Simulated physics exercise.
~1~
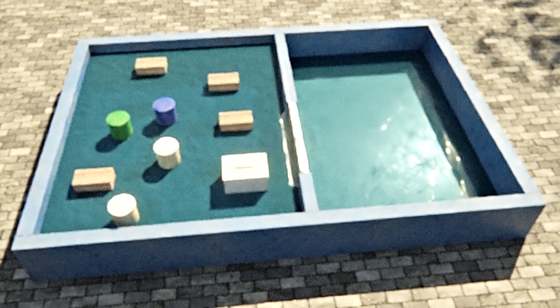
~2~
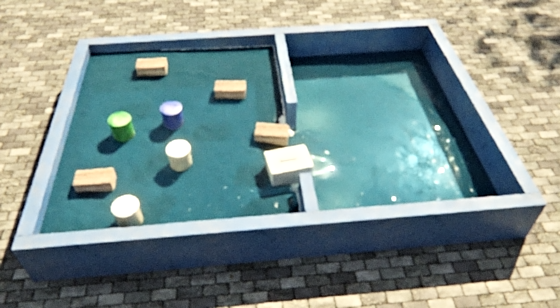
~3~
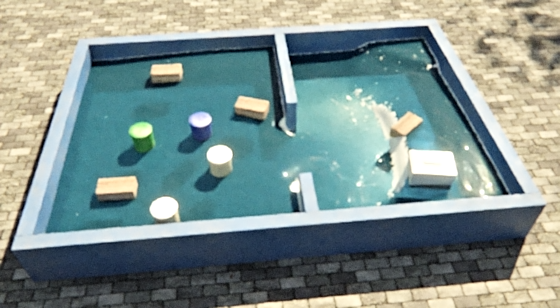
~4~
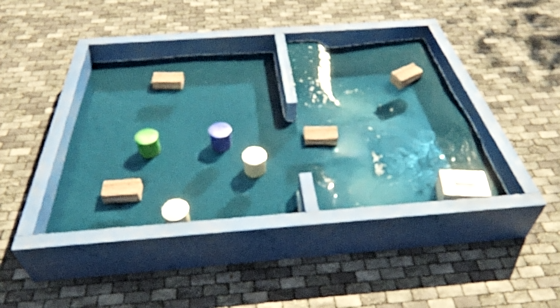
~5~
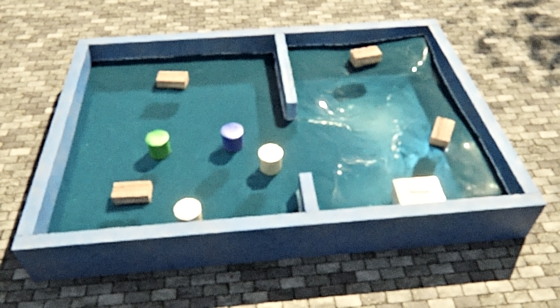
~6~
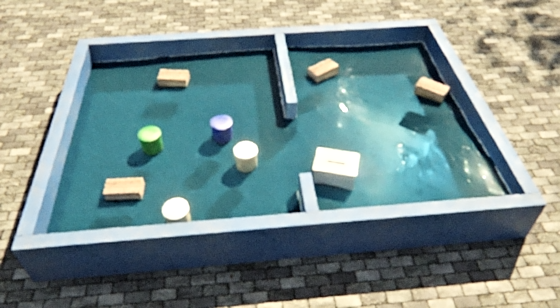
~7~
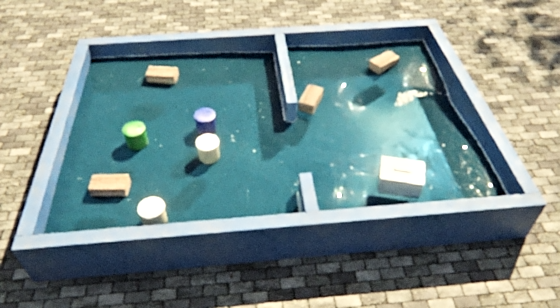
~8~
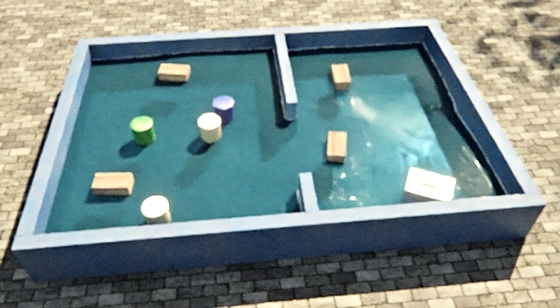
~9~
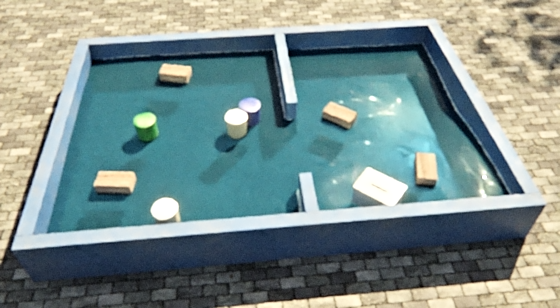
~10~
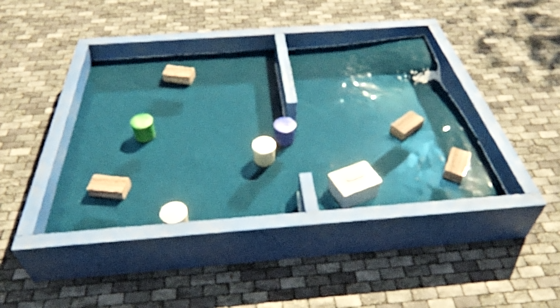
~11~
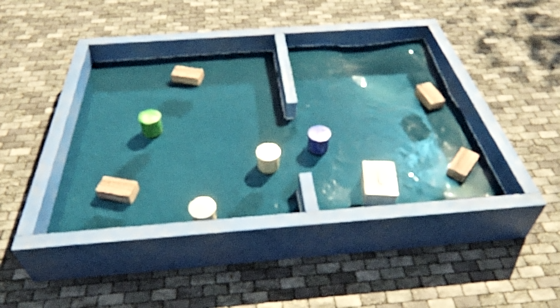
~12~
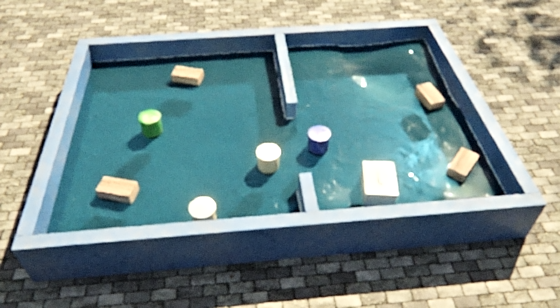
We see floating pails and blocks in a divided blue basin as water rushes right through a gap in the wall, carrying a white box and two tan blocks across. They circle while the rest sway, and finally the blue pail crosses too, leaving the green pail on the left.
